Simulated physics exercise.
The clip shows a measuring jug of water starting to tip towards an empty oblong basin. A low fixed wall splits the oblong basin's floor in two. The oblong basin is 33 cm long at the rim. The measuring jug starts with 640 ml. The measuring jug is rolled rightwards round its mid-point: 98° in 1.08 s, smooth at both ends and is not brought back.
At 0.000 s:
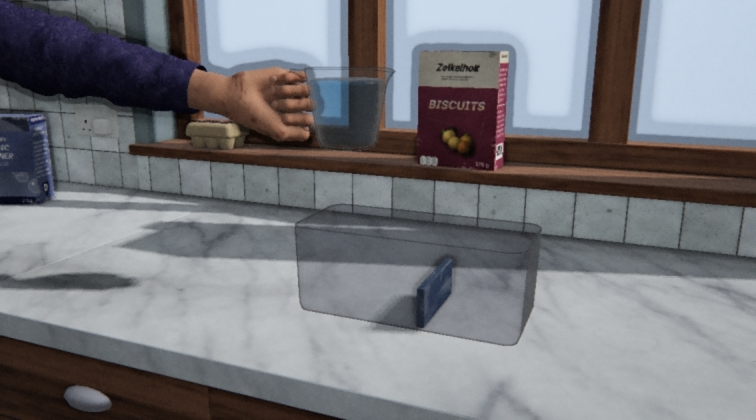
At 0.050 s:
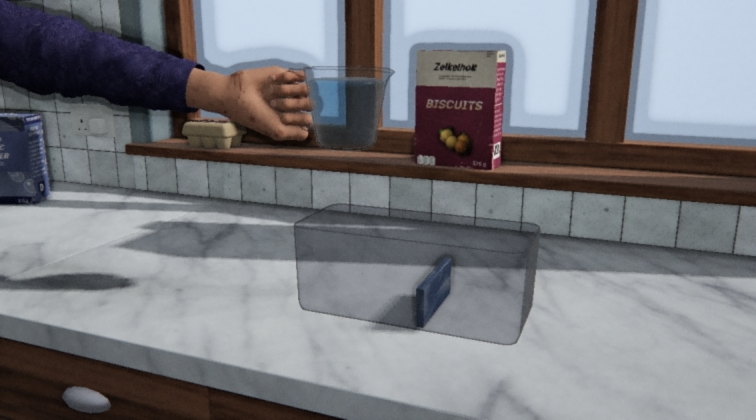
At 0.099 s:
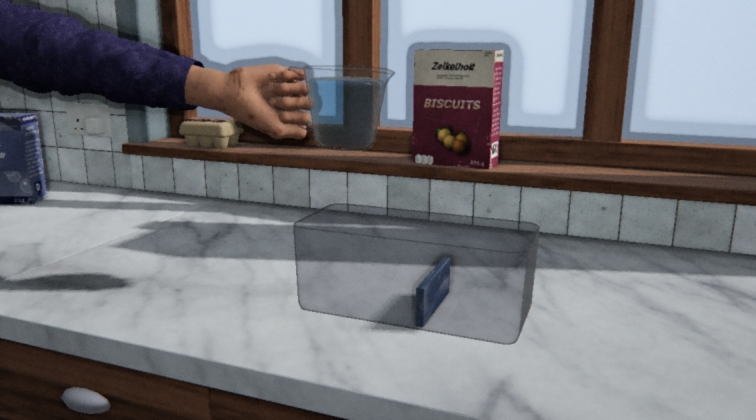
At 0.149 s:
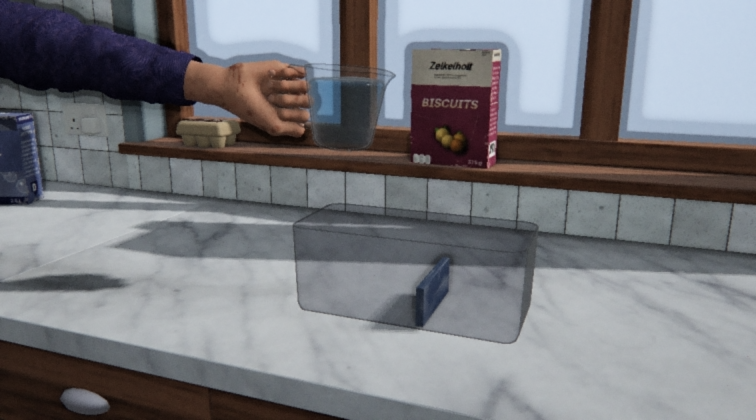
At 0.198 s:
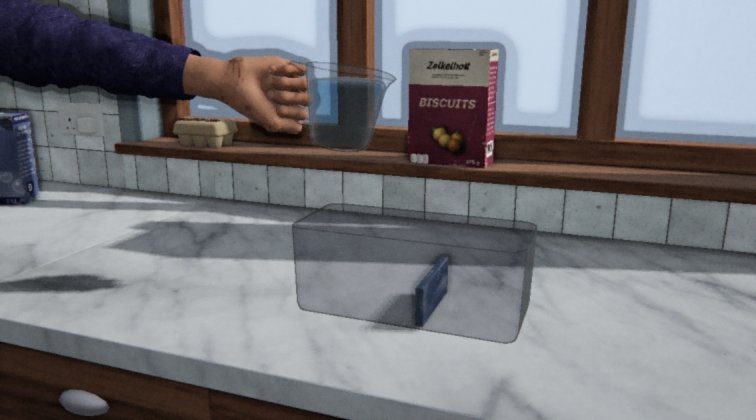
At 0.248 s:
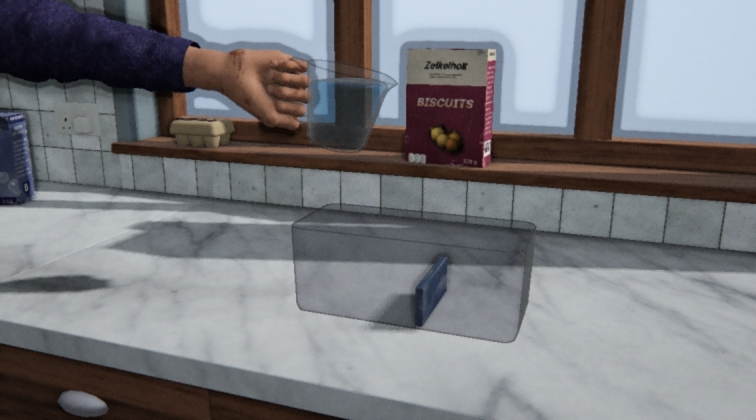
In this clip, a hand in a purple sleeve holds a clear measuring jug of water above a marble counter and tilts it slightly rightwards, while a transparent oblong basin with a blue object visible stays still below.
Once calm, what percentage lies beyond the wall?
The far part has some 66 per cent.
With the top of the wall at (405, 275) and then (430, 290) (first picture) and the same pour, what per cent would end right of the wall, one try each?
First 95, then 75 per cent.
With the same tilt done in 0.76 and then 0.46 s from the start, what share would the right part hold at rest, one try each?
First 55, then 45 per cent.
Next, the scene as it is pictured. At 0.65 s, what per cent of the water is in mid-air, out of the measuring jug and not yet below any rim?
About 22 per cent.
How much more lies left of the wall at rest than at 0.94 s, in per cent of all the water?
About 24 per cent.
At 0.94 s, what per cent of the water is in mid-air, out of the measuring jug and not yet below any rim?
About 22 per cent.
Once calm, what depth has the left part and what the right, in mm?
Left about 8 mm, right about 24 mm.
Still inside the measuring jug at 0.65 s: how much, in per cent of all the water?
Near 72 in a hundred.
By 0.65 s the tilt is 64° and 72 per cent is still to pour, 1 is left of the wall and 5 right of it.
By 0.94 s the tilt is 94° and 19 per cent is still to pour, 9 is left of the wall and 51 right of it.
By 1.25 s the tilt is 98° and 1 per cent is still to pour, 31 is left of the wall and 66 right of it.
By 1.58 s the tilt is 98° and 0 per cent is still to pour, 33 is left of the wall and 66 right of it.
At rest 33 per cent lies left of the wall, 66 right of it and 1 outside.
